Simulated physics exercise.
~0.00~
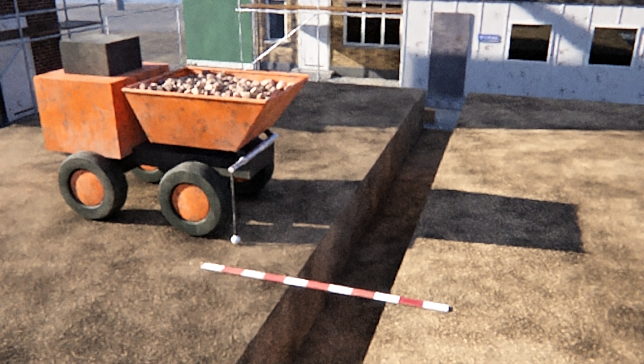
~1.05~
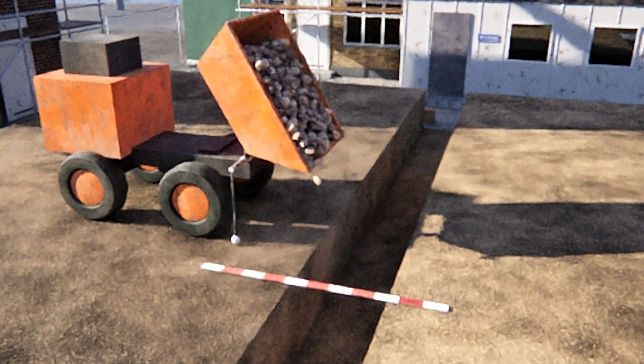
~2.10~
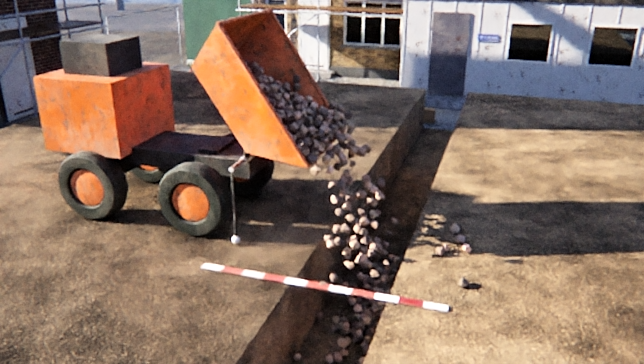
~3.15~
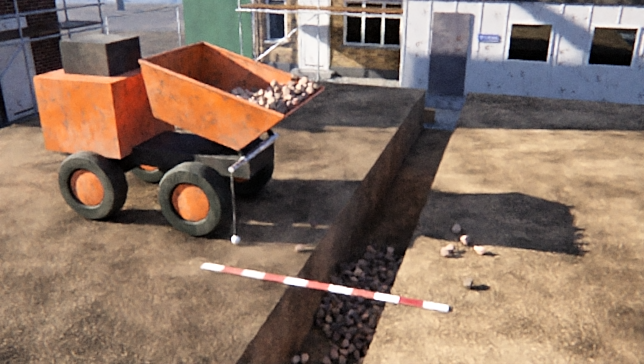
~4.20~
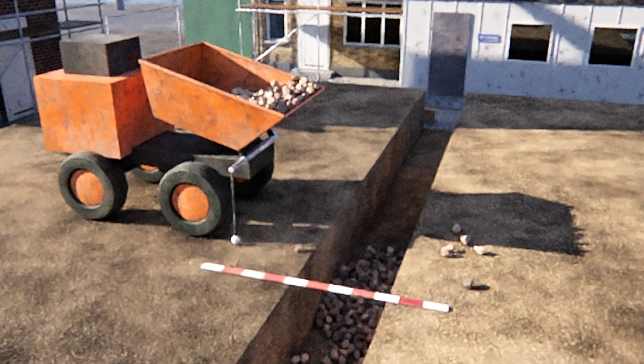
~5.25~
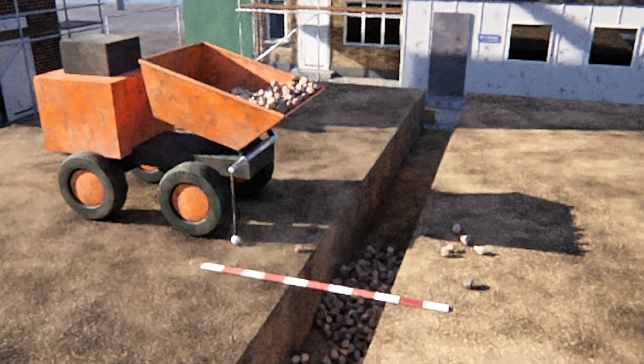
Orange dumper tipping its body and spilling stones into a trench, then lowering it partway with part of the load still inside.
